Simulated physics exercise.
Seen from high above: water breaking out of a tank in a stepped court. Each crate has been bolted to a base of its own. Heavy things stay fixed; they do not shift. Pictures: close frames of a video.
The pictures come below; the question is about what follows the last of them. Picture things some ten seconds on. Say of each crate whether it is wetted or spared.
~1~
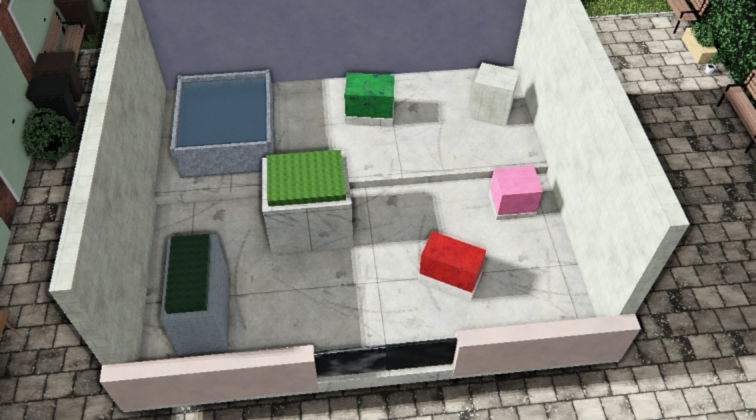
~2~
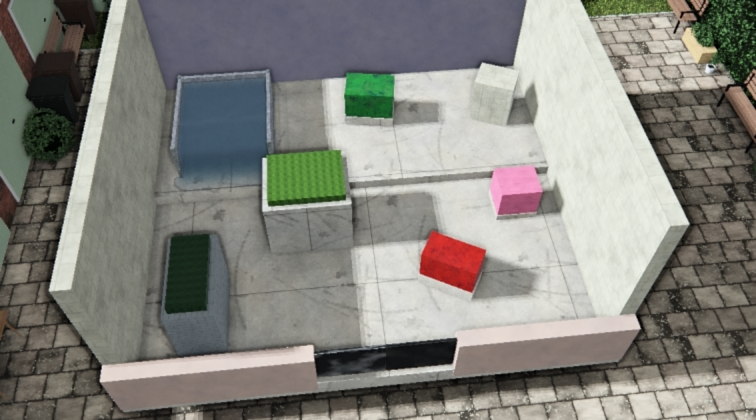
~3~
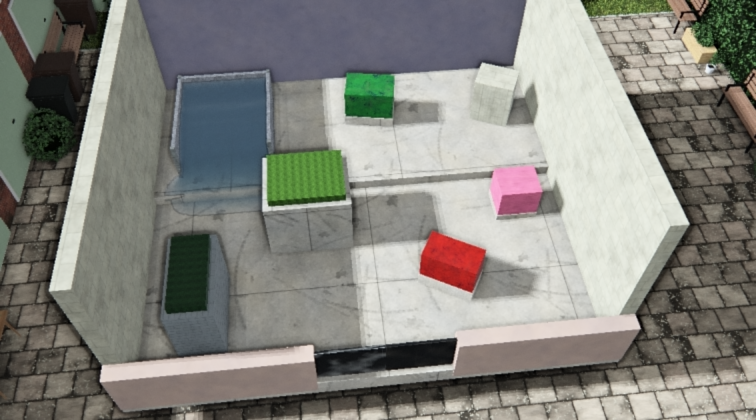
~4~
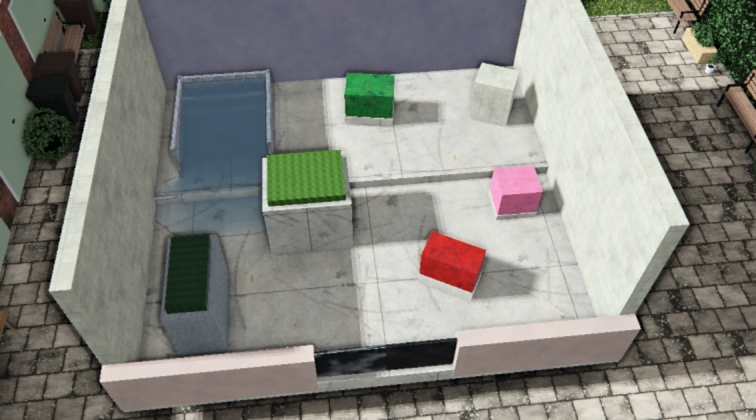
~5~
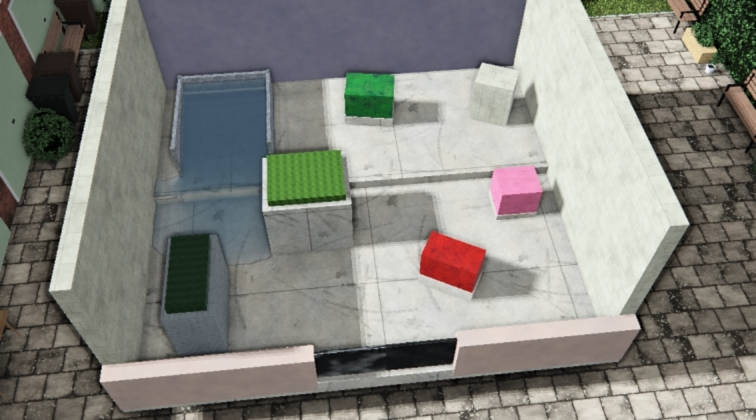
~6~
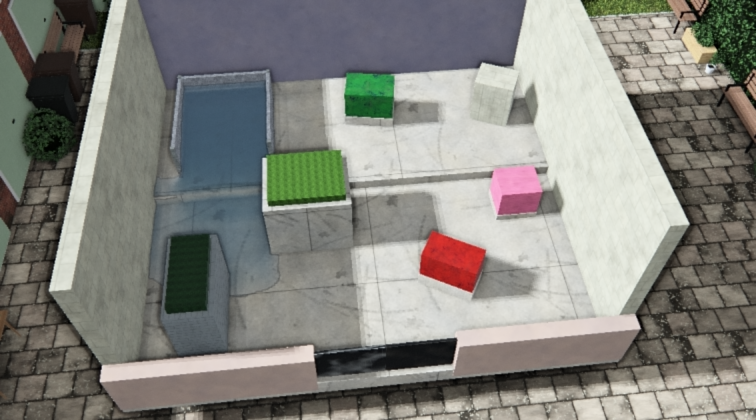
The green crate is spared, the red crate is spared, the pink crate is wetted.
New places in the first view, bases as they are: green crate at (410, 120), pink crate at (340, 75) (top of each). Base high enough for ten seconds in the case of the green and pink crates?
Green crate: Is missed. Pink crate: Is missed.
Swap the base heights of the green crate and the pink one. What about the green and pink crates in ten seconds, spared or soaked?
After the swap the green crate avoids the flood while the pink crate avoids the flood.
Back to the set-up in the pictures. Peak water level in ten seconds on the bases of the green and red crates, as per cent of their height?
0 and 70 per cent, roughly.
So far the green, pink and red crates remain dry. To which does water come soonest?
Answer: The one in pink.
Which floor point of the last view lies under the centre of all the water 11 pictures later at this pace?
Centre: Close to (234, 241).
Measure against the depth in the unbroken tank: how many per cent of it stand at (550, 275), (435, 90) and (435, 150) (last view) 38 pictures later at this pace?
Depths of roughly 16, 0 and 0 per cent.
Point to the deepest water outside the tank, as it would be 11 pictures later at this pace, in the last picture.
Somewhere around pixel (163, 371).
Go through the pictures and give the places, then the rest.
In the first picture, still water in the tank at (223, 112).
In the second picture, water pours out at (226, 164) and has run to (177, 179).
In the third picture, water pours out at (226, 165) and has run to (172, 195).
In the fourth picture, the front is at (163, 220), out from the gap at (226, 166).
In the fifth picture, water pours out at (227, 166) and has run to (269, 254).
In the sixth picture, water pours out at (227, 166) and has run to (247, 290).
A moment on, water covers 20 % of the floor; the green crate not reached, the red crate not reached, the pink crate not reached.
Next, water covers 35 % of the floor; the green crate not reached, the red crate not reached, the pink crate water round its plinth.
Then, water covers 45 % of the floor; the green crate not reached, the red crate water round its plinth, the pink crate water round its plinth.
Later, water covers 60 % of the floor; the green crate not reached, the red crate water round its plinth, the pink crate water round its plinth.
In the end, water covers 60 % of the floor; the green crate stayed above the water, the red crate stayed above the water, the pink crate was topped.
